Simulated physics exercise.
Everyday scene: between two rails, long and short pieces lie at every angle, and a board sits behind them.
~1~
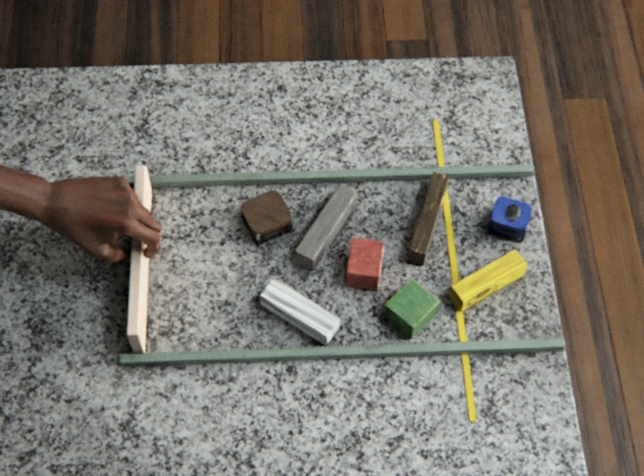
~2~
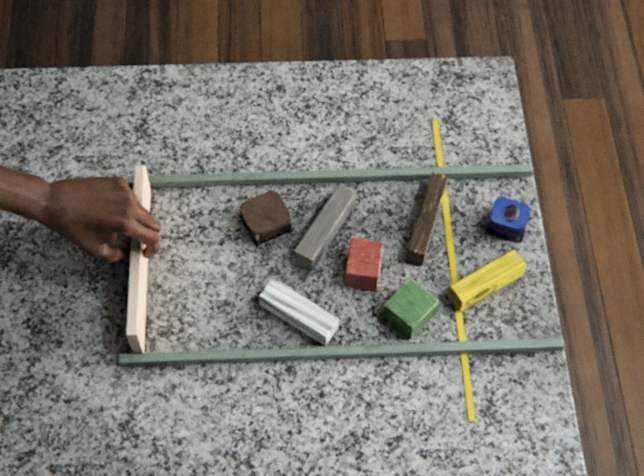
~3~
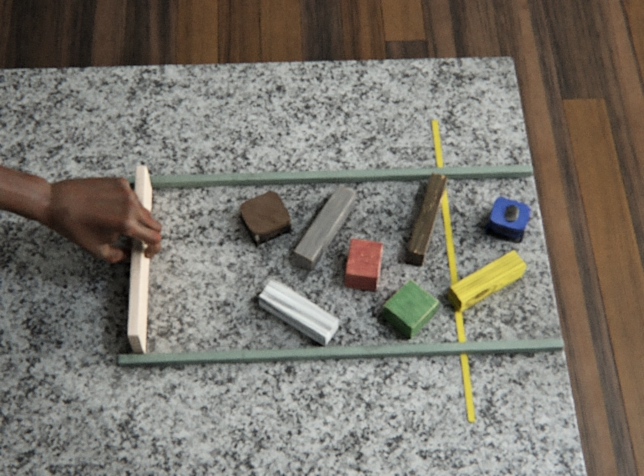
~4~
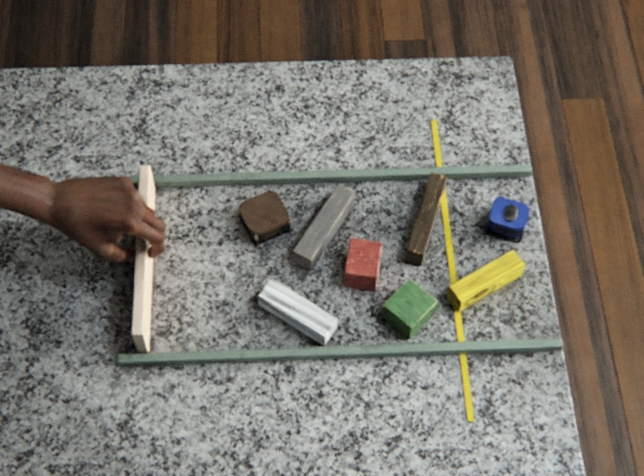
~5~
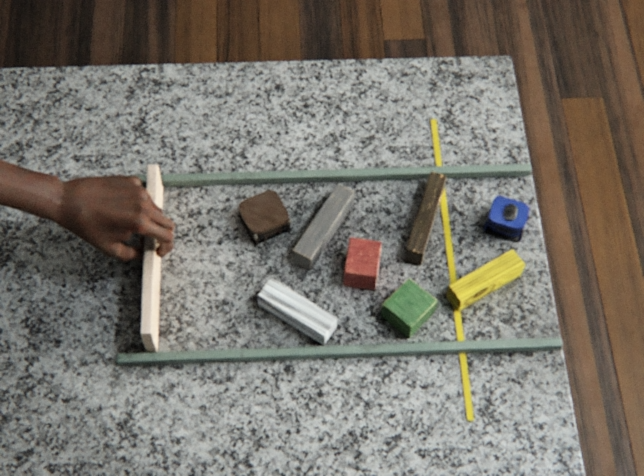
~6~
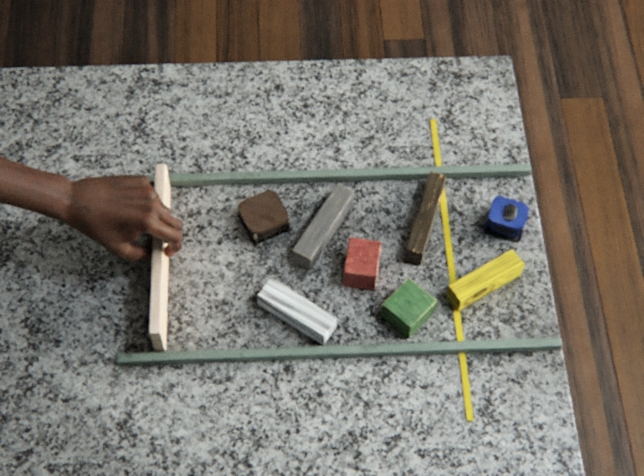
A hand slides an upright board slightly right between two rails, toward scattered blocks.
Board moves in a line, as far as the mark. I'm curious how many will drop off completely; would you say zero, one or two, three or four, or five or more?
I would say one or two.
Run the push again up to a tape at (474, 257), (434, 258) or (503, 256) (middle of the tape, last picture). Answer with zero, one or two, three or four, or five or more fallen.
In order of the places: Either three or four; either one or two; three or four.
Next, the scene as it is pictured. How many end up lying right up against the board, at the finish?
The count in contact is 2.
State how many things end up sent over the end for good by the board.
It comes to 2.
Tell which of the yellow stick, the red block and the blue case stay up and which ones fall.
At the end the yellow stick does not stay, the red block does not drop, and the blue case does not stay.
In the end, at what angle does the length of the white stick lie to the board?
Misalignment: Close to 35°.
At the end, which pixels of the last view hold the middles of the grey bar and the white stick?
Answer: First (495, 231), after that (490, 303).
Soon after, none off yet; blue case at rest near (507, 219); yellow stick at rest near (485, 280); black bar at rest near (426, 218).
Then, none off yet; blue case at rest near (507, 219); yellow stick at rest near (485, 280); black bar at rest near (429, 219).
Further on, none off yet; blue case moved a little near (527, 222); yellow stick moved about its own width near (529, 265); black bar moved about its own width near (496, 221).
At rest, the number that fall off is one or two; fallen, yellow stick and blue case.
